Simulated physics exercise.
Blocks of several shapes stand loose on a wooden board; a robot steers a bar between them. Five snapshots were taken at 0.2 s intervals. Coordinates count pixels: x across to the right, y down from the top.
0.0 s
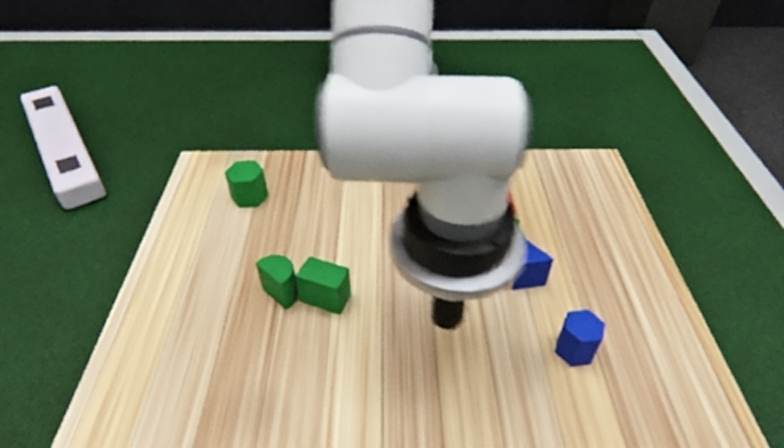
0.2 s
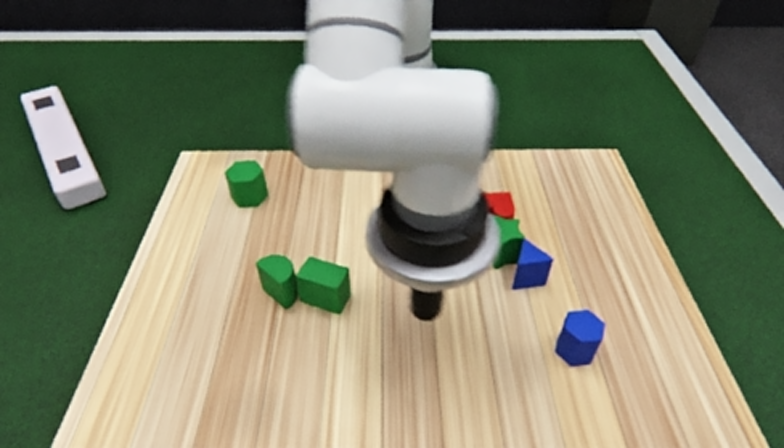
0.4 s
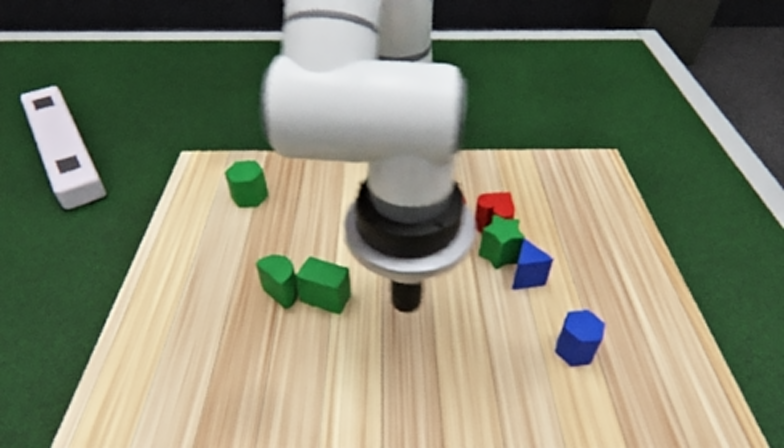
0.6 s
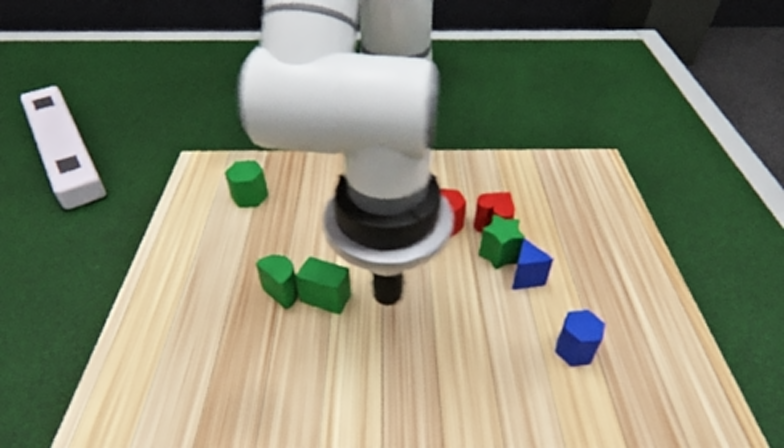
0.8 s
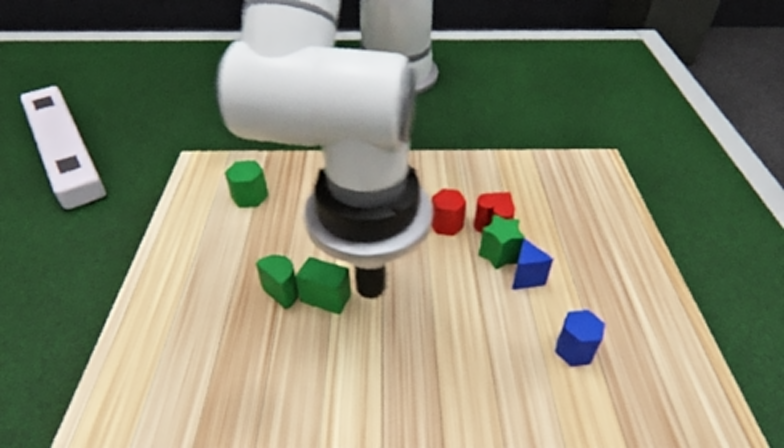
At first, a white robot arm holds a dark bar over a wooden board, right of a green half-round block and a green oblong block. The arm glides steadily left, uncovering red, green and blue blocks behind it, until the bar is close beside the oblong block, while the blocks stay still.
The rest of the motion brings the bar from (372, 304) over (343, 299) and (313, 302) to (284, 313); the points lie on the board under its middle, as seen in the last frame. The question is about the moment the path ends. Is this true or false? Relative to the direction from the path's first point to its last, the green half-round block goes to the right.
That statement is accurate.
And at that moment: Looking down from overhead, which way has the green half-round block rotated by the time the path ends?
Viewed from overhead, the green half-round block winds up turned clockwise.
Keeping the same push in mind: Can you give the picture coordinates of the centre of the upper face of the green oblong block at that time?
About (240, 281).
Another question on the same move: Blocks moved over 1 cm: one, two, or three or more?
It looks like two blocks will be pushed more than about 1 cm.
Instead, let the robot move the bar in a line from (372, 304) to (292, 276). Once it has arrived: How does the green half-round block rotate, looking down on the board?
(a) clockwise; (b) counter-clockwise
Letter a.
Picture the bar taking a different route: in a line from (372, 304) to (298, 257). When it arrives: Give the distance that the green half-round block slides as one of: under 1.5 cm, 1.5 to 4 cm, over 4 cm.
Range: 1.5 to 4 cm.
The first path, step by step. Halfway along, bar at (325, 283); green half-round block at (247, 266), turned 40° clockwise; green oblong block at (284, 274), turned 20° anticlockwise.
At the end, bar at (281, 297); green half-round block at (214, 262), turned 60° clockwise; green oblong block at (240, 281).
